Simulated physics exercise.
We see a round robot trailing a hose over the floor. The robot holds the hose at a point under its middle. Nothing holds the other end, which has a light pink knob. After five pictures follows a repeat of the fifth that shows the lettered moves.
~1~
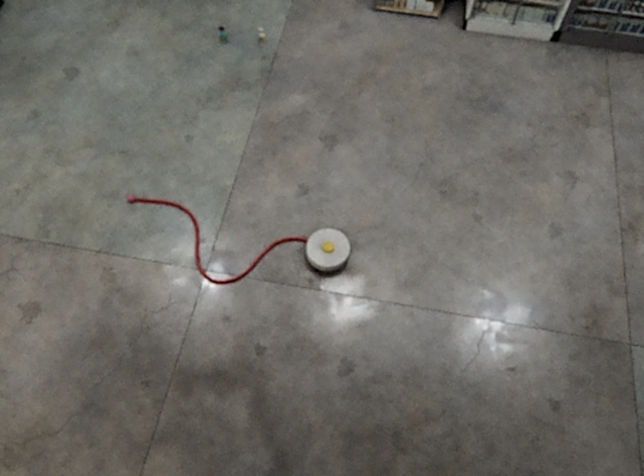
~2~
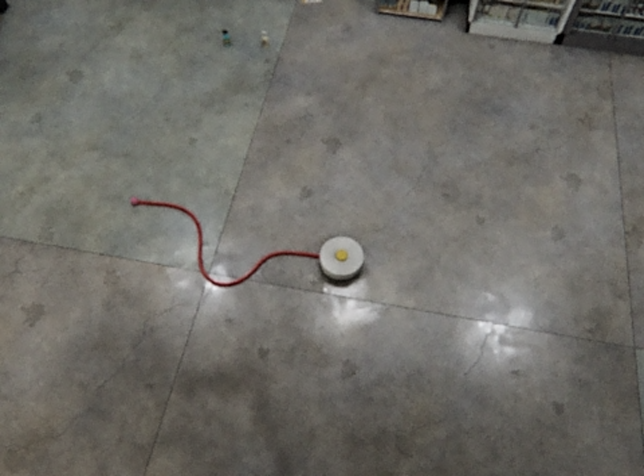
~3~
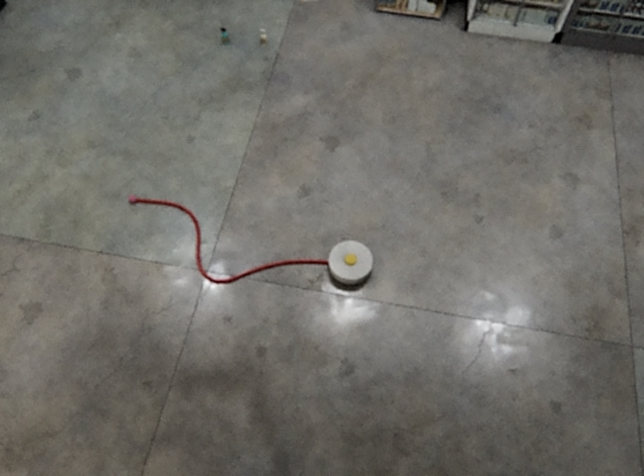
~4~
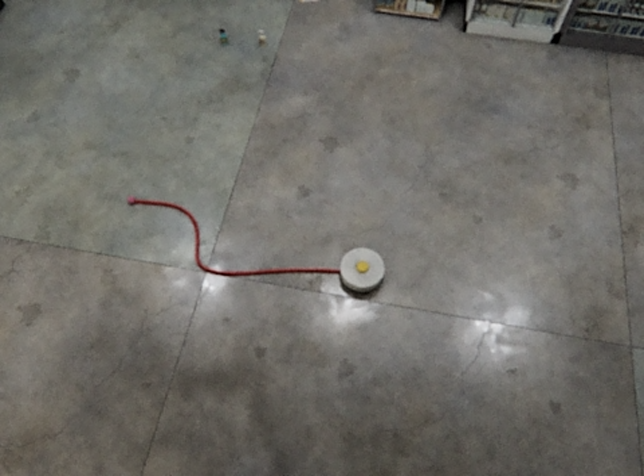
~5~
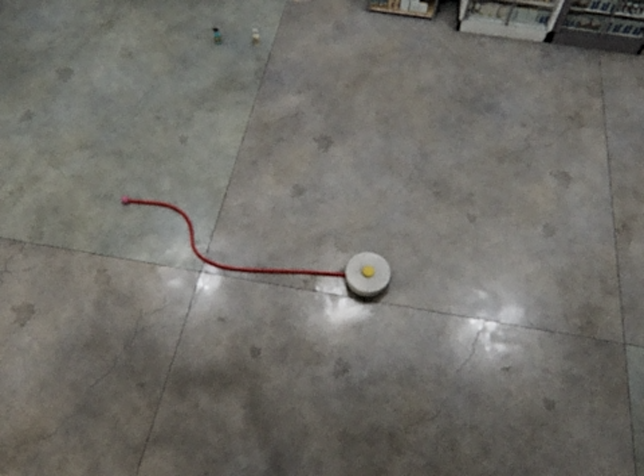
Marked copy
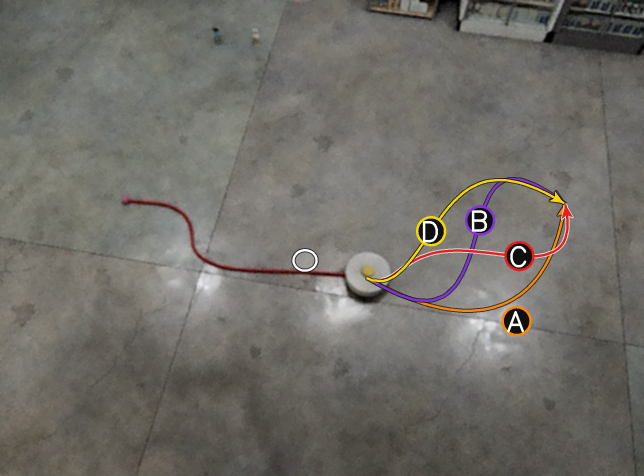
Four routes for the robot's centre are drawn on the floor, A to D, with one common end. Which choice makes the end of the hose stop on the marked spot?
A.
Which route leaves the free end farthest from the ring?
That is D.
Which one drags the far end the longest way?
That is A.
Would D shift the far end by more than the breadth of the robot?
Yes.
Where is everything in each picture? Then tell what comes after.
The first picture shows robot (328, 251); free end (131, 198).
The second picture shows robot (342, 259); free end (134, 201).
The third picture shows robot (350, 263); free end (132, 199).
The fourth picture shows robot (362, 270); free end (131, 200).
The fifth picture shows robot (368, 275); free end (125, 199).
On the marked copy, A from (367, 278) via (508, 302) to (565, 204); B from (367, 278) via (476, 237) to (564, 203); C from (367, 278) via (488, 253) to (565, 205); D from (367, 278) via (452, 204) to (564, 203); the ring at (305, 260).
Following A. Soon after the start, robot (472, 308), middle of the hose (322, 270), free end (192, 223).
Later, robot (551, 257), middle of the hose (404, 276), free end (264, 248).
In the end, robot (568, 200), middle of the hose (447, 255), free end (307, 258); the free end is on the ring.
As for the rest, B leaves the free end at (297, 238); C leaves the free end at (301, 237); D leaves the free end at (294, 221).
